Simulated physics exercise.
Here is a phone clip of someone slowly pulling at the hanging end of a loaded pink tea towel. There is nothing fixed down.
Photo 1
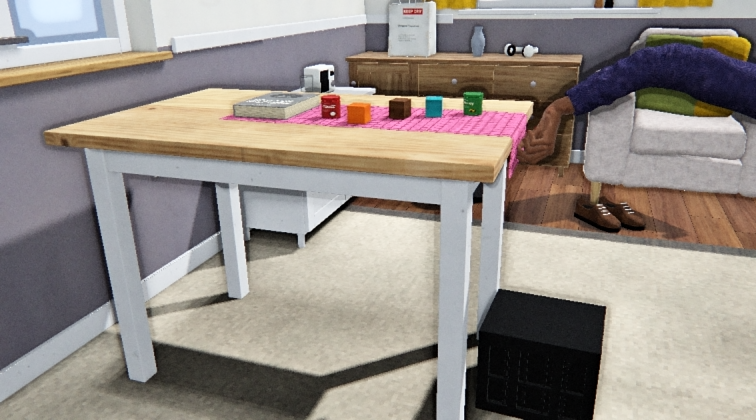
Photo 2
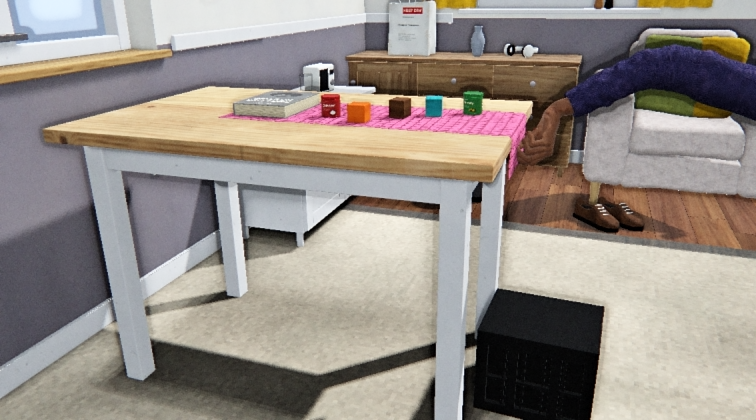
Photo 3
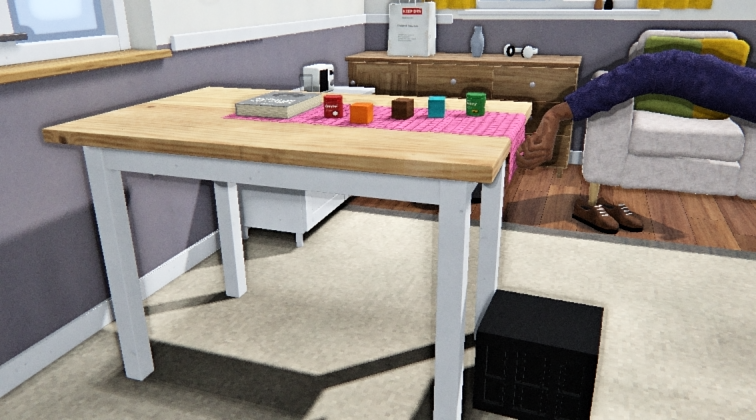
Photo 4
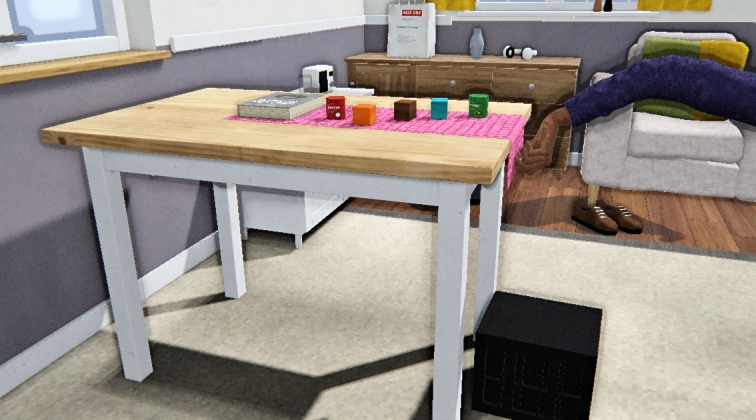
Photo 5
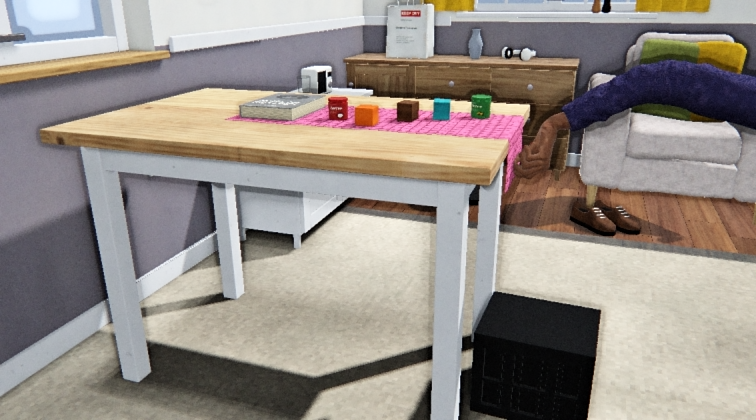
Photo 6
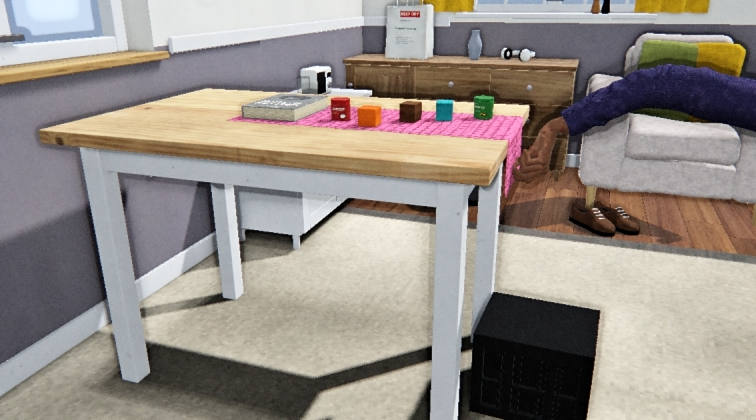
A hand slowly pulls a pink cloth, and the small coloured blocks shift slightly right.
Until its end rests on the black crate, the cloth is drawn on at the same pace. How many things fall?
Four.
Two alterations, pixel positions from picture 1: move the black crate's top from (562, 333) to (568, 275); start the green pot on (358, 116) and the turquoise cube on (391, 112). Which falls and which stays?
The green pot? Safe. The turquoise cube? Safe.
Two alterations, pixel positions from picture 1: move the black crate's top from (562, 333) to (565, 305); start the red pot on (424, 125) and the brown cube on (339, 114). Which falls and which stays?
Red pot is gone, brown cube stays.
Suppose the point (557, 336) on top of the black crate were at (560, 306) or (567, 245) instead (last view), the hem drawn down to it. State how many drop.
3 and 1.
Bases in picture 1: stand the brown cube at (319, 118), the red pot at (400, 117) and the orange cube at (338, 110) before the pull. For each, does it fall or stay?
Note: Brown cube kept on top; red pot lost; orange cube kept on top.
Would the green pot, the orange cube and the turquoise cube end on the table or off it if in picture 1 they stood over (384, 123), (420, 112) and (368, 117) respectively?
Green pot: Goes. Orange cube: Goes. Turquoise cube: Goes.
Soon after, hem near (509, 282); green pot, turquoise cube and brown cube gone.
Then, hem on the crate; green pot, turquoise cube, brown cube and orange cube gone.
At rest, hem on the crate; green pot, turquoise cube, brown cube and orange cube gone. The answer is four.
